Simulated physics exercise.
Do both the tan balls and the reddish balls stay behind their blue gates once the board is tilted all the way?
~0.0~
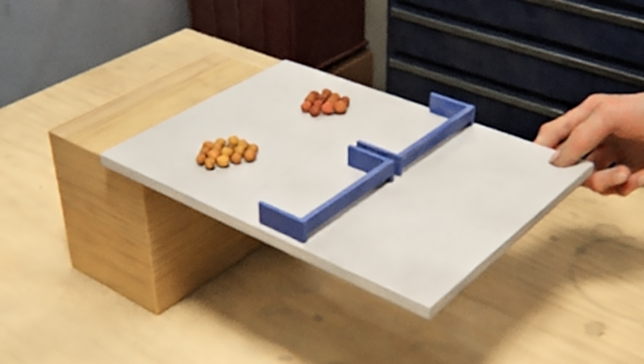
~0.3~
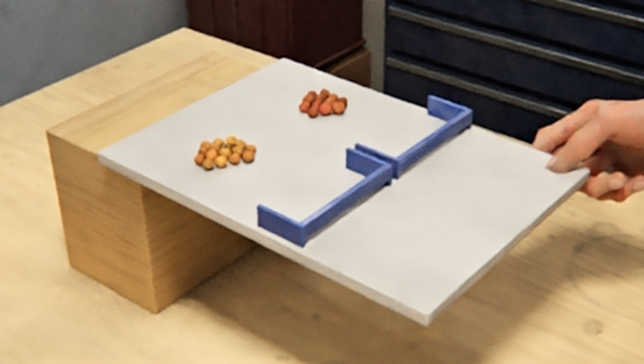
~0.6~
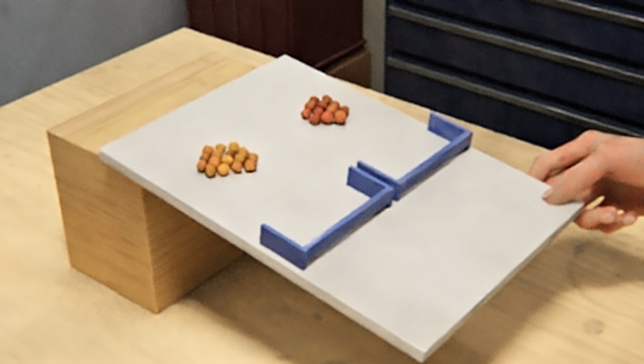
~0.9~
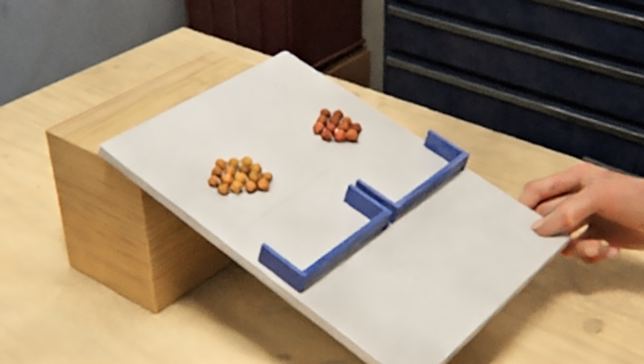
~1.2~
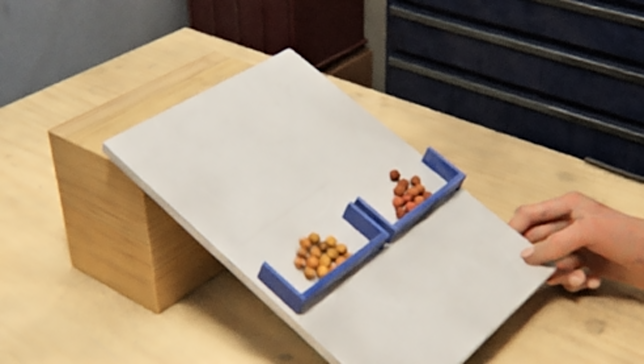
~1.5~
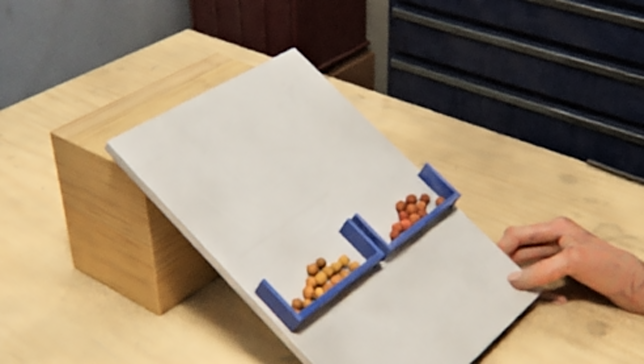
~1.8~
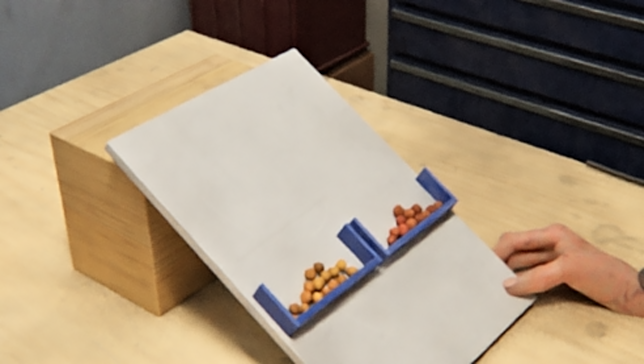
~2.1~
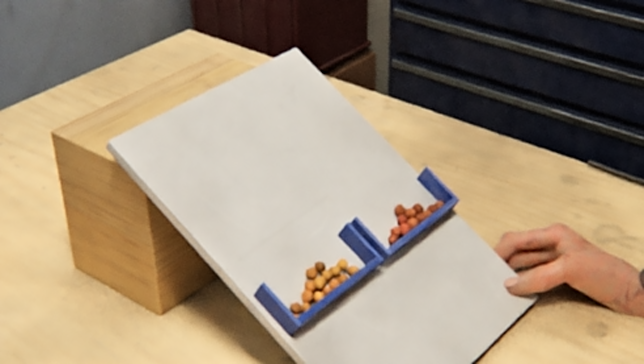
Yes, both groups are held. The tan balls end up gathered behind the front gate and the reddish ones behind the back gate.
A hand at the right holds the free end of a pale grey board whose other end rests on a wooden block at the left, seen from above on a light wooden bench with dark blue drawers behind. Two clusters of small balls, tan in front and reddish farther back, sit above two blue, open-topped gates. The hand lowers the free end, and the board slopes more and more. Both clusters begin to shift, then travel down to the gates. The balls bunch against the blue walls and settle there, with the board steeply tilted and the hand still beside it.
